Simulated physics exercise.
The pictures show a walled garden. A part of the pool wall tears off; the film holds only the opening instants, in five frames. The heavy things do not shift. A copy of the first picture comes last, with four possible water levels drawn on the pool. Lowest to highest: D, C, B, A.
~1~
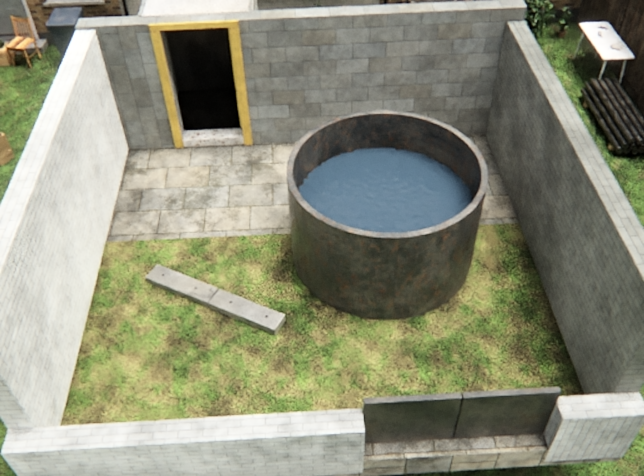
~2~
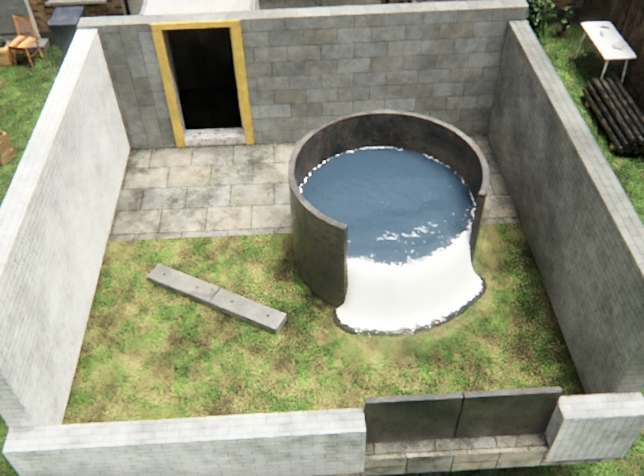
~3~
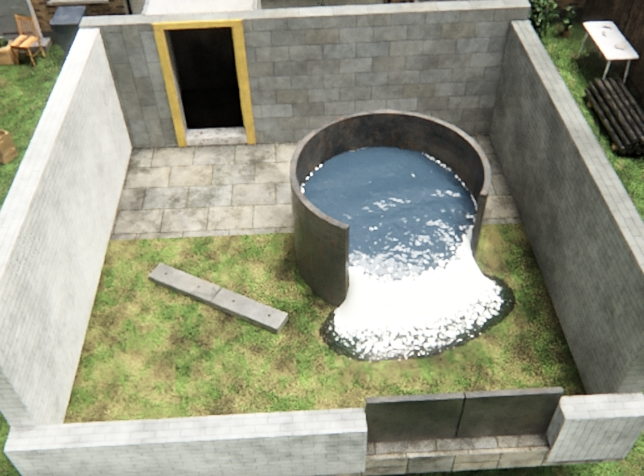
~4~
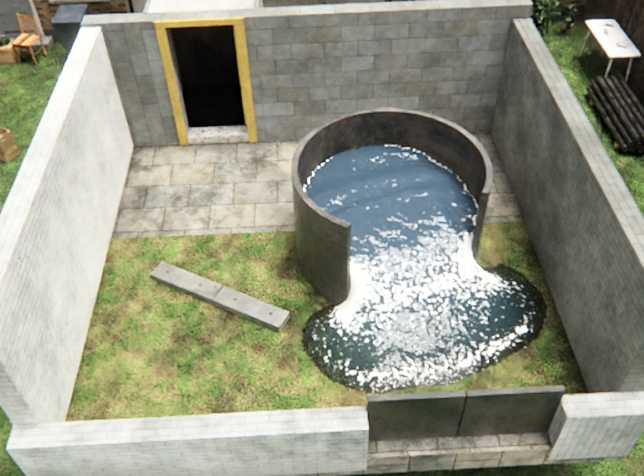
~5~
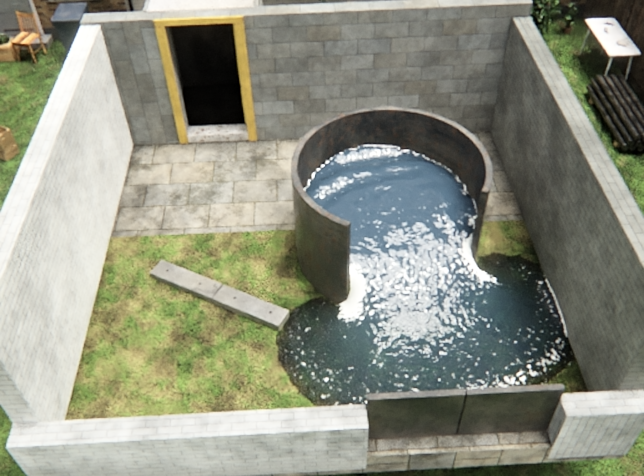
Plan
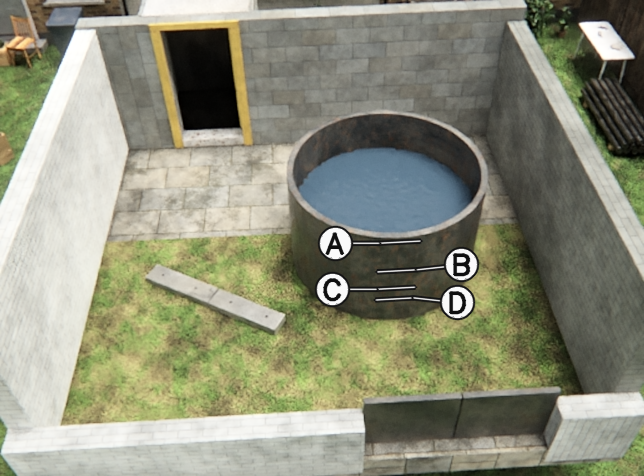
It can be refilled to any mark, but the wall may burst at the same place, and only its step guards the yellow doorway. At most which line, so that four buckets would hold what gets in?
Take B.
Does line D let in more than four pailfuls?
No.
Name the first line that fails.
A it is.
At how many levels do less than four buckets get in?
Three of them.
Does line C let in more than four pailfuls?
No, that is safe.
In white, A at (399, 242); B at (397, 270); C at (395, 288); D at (394, 298); from the bottom up D, C, B, A.
With A, about 13 bucketfuls get in.
With B, a splash gets over, under a bucket.
With C, nothing gets over.
With D, nothing gets over.
